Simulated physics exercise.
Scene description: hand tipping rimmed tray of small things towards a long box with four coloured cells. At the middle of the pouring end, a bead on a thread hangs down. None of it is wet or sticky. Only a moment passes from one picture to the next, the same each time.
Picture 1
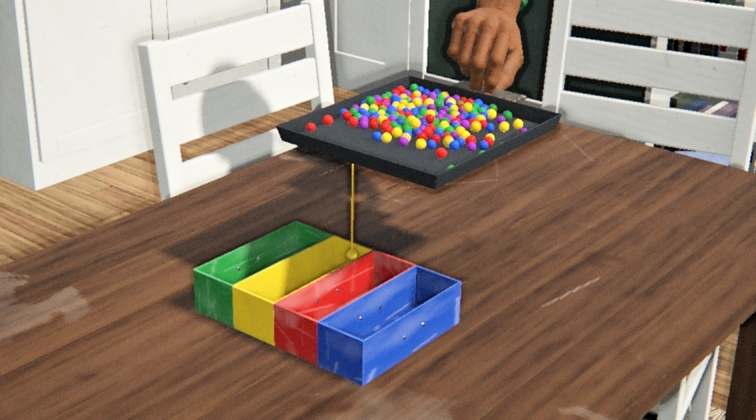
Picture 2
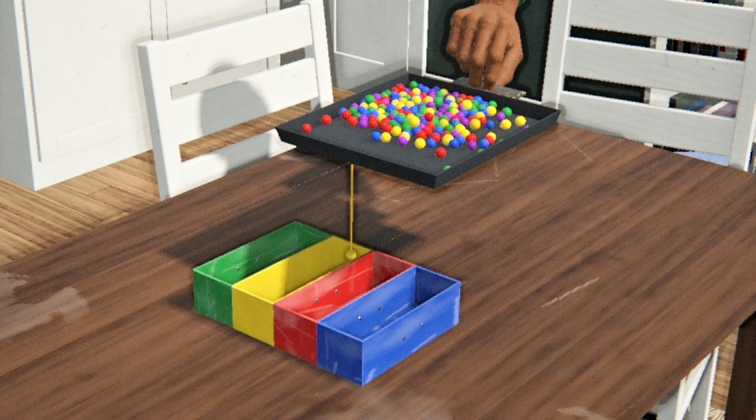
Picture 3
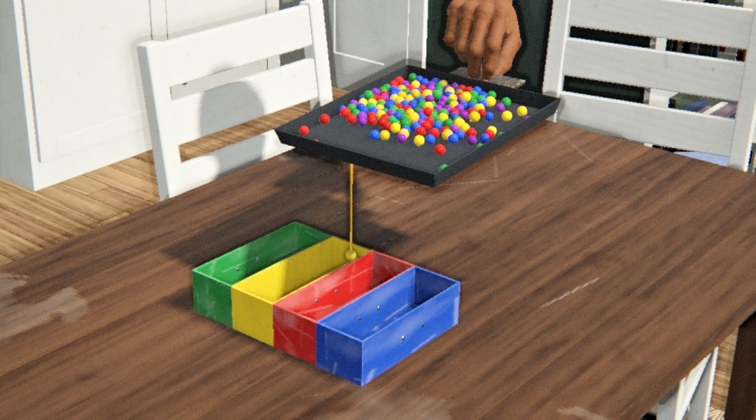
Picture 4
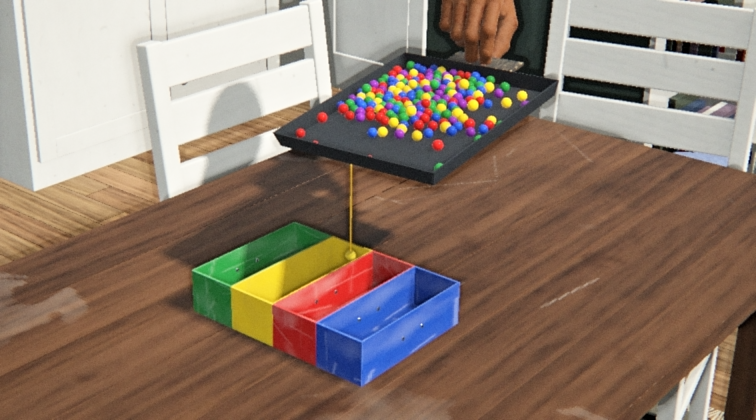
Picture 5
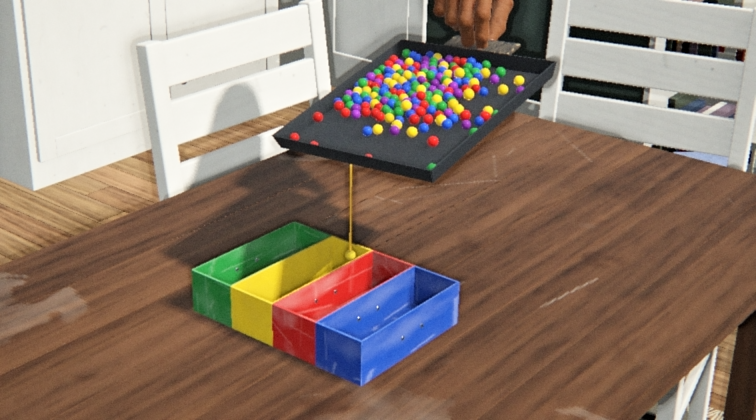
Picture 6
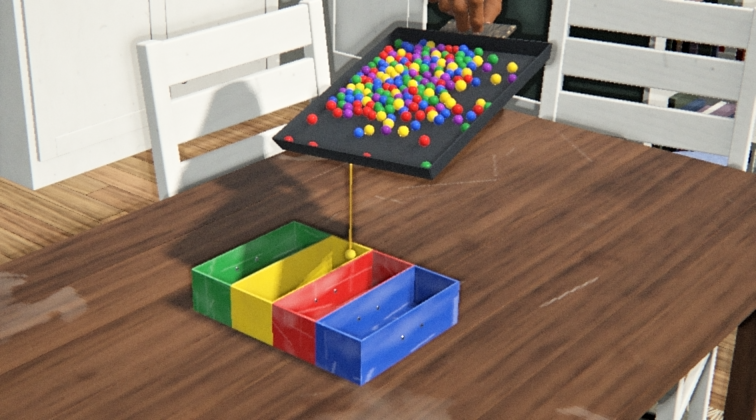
At a wooden table, a hand steadily tilted a black tray of colourful beads toward a box with green, yellow, red and blue sections, and the beads began shifting down the tray.
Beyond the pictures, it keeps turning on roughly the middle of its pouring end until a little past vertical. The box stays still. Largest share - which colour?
Green cell.
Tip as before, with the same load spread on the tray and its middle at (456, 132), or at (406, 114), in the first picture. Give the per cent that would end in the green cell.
Around 50 in a hundred the first time, around 50 in a hundred the second.
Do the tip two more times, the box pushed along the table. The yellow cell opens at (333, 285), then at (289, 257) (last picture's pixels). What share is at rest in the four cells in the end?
First about 40, then 90 per cent.
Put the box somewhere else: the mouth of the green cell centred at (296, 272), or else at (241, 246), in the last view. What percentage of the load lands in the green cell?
Close to 30 in a hundred first, close to 30 in a hundred second.
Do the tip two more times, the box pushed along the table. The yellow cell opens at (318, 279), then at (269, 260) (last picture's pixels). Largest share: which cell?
The cell in green, then yellow.
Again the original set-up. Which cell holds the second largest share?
That's the yellow one.
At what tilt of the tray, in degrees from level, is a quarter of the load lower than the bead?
It's turned some 70 degrees by then.
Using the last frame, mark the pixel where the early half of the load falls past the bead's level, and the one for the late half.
Around (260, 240) and then (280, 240).
Shortly afterwards, tray tipped steeply; near half on the tray; a little in the green cell; a little in the yellow cell; only a few in the red cell; near a quarter falling or outside the box.
Next, tray tipped past a quarter turn; near half in the green cell; near a quarter in the yellow cell; a little in the red cell; near a quarter falling or outside the box.
Some moments later, tray tipped past a quarter turn; near half in the green cell; near a quarter in the yellow cell; a little in the red cell; only a few in the blue cell; a little falling or outside the box.
In the end, tray tipped past a quarter turn; near half in the green cell; near a quarter in the yellow cell; a little in the red cell; only a few in the blue cell; a little outside the box.
